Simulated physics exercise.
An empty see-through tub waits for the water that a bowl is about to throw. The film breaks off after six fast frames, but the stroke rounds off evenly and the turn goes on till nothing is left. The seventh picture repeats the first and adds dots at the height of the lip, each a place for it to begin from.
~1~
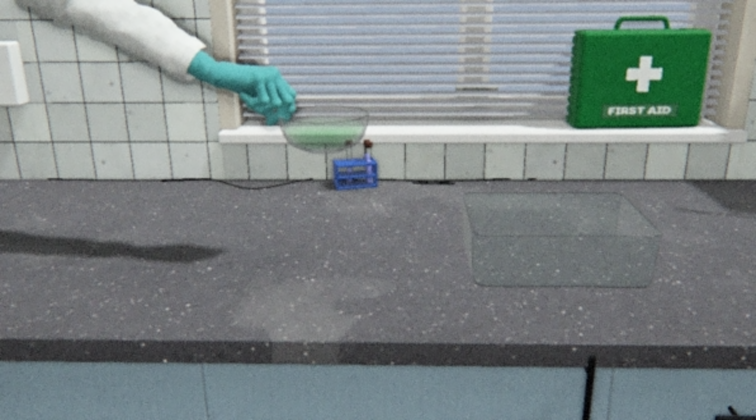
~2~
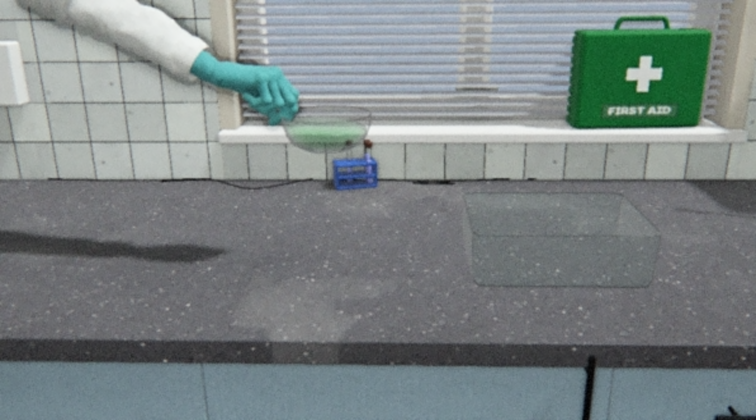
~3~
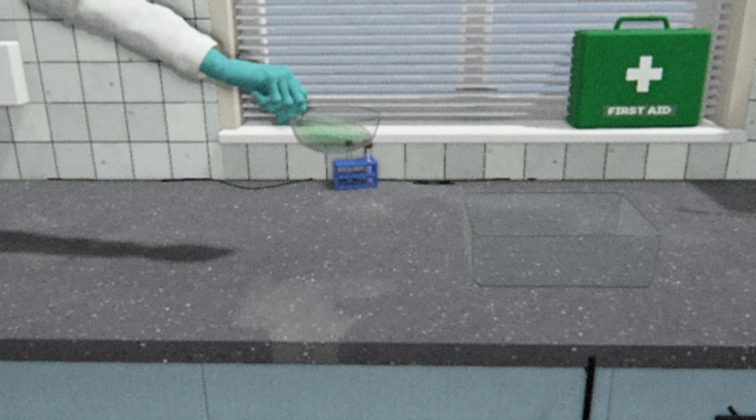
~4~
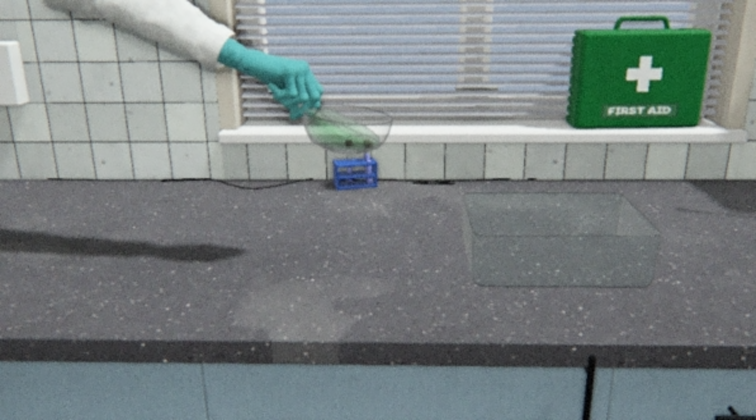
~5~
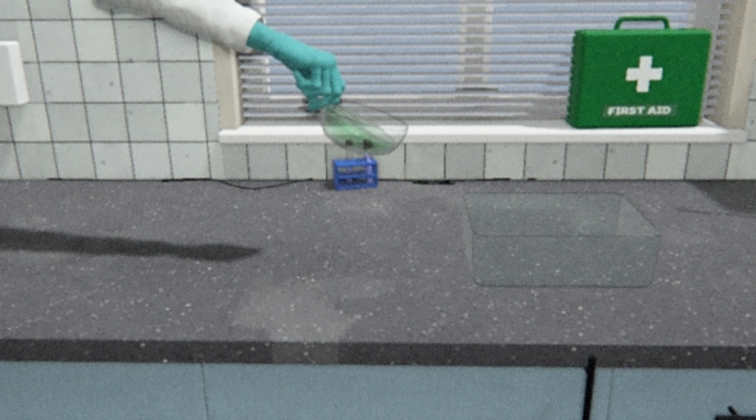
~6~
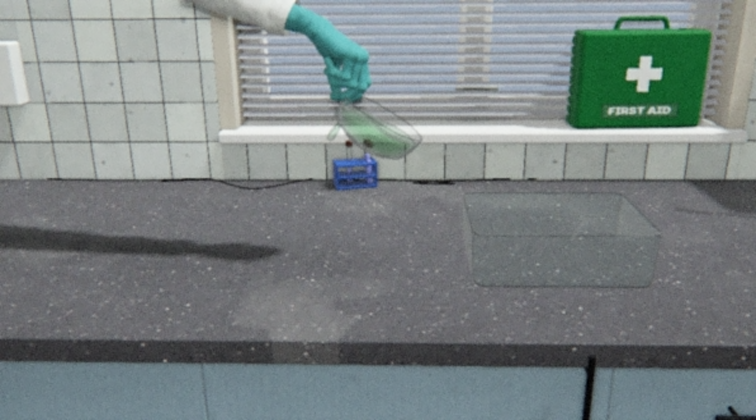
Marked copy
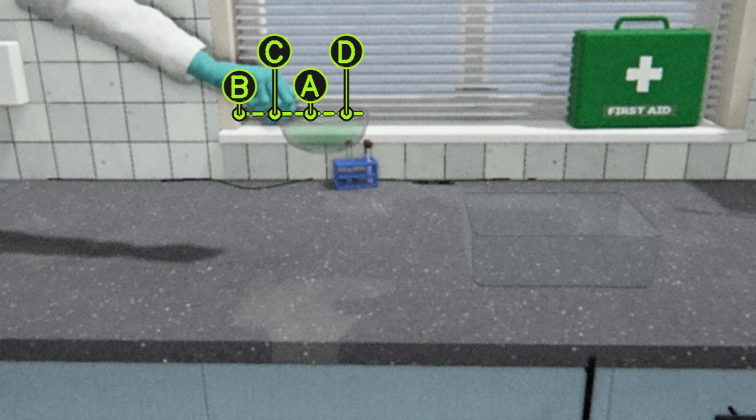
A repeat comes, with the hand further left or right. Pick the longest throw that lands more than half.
I would pick place D.
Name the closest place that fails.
Here it is place A.
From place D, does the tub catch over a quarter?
Yes.
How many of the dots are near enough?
One of the four.
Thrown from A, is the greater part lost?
Yes, it does.
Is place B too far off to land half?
Yes, it does.
On the marked copy, A at (310, 113); B at (239, 114); C at (274, 113); D at (346, 113).
If A is chosen, about 21 % lands in the tub, 73 % falls short and 5 % goes beside or beyond.
If B is chosen, about 0 % lands in the tub, 100 % falls short.
If C is chosen, about 0 % lands in the tub, 98 % falls short.
If D is chosen, about 67 % lands in the tub, 24 % falls short and 9 % goes beside or beyond.
